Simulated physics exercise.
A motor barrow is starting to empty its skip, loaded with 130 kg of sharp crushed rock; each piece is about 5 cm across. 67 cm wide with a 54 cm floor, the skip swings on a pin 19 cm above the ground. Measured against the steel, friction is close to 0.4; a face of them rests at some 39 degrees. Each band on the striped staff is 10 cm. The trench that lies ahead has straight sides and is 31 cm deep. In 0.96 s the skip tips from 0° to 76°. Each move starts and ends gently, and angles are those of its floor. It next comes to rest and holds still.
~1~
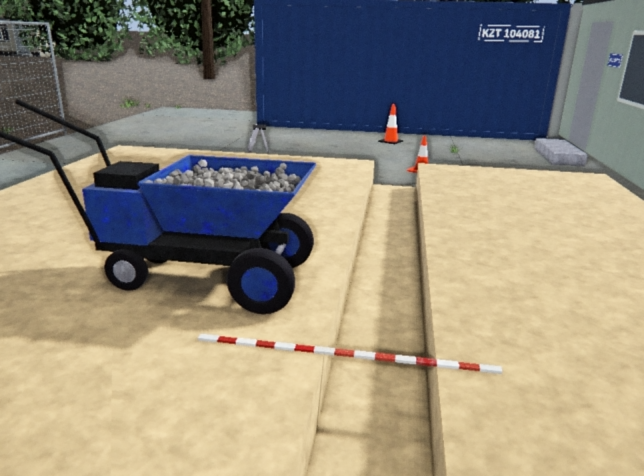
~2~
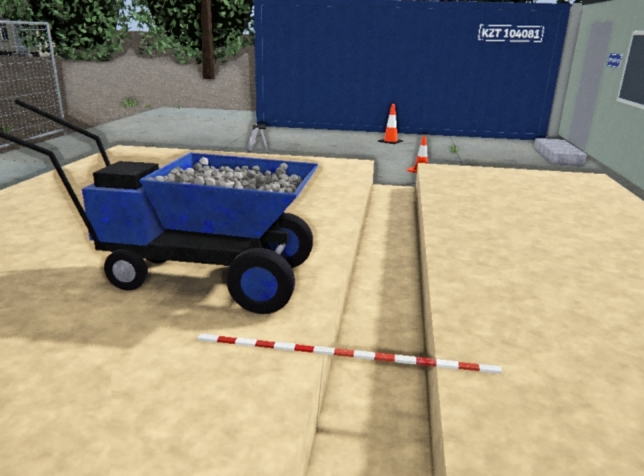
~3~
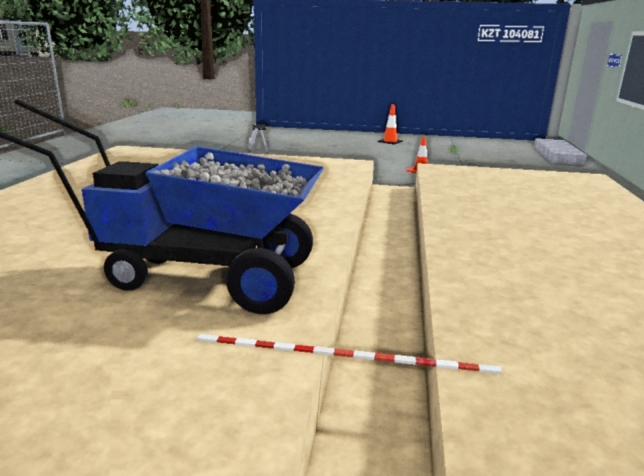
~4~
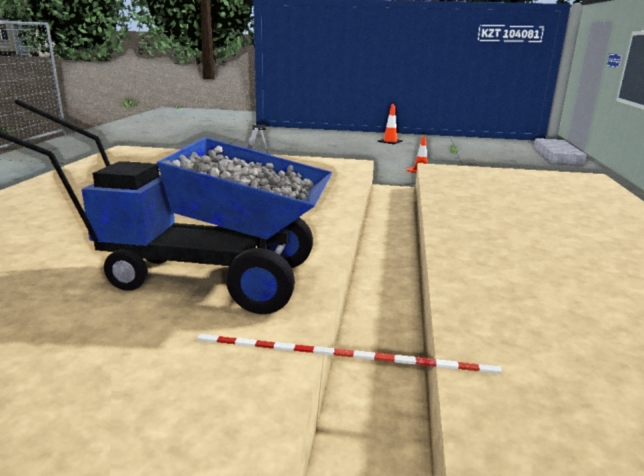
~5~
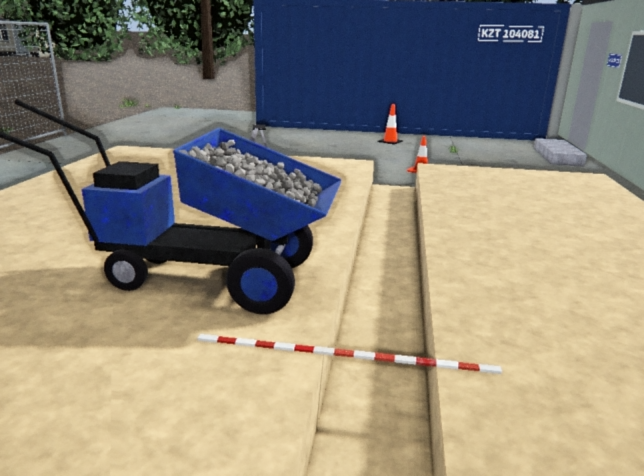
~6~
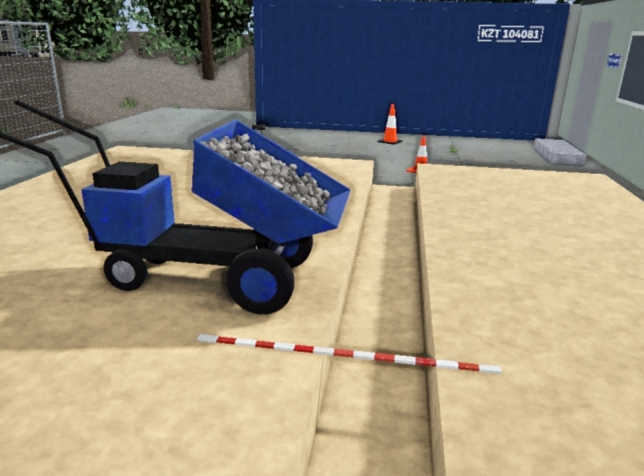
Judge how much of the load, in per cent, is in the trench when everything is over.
I judge it at about 99 per cent.
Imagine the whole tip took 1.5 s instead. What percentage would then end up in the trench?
About 100%.
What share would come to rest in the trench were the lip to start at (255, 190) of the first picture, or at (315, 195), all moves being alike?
Roughly 100 per cent, then 90 per cent.
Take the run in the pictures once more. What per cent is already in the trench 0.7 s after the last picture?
About 40 per cent by then.
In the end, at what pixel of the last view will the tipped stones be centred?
Around (394, 332).
Then, 0.3 s after the last picture the floor is at 64°, 100 % in the skip; the foremost stones are at (371, 271).
Then, 0.7 s after the last picture the floor is at 76°, 60 % in the skip, 40 % in the trench; the foremost stones are at (424, 348).
Then, 1.0 s after the last picture the floor is at 76°, 22 % in the skip, 78 % in the trench, 1 % past the trench; the foremost stones are at (460, 325).
Then, 3.0 s after the last picture the floor is at 76°, 0 % in the skip, 99 % in the trench, 1 % past the trench; the foremost stones are at (465, 315).
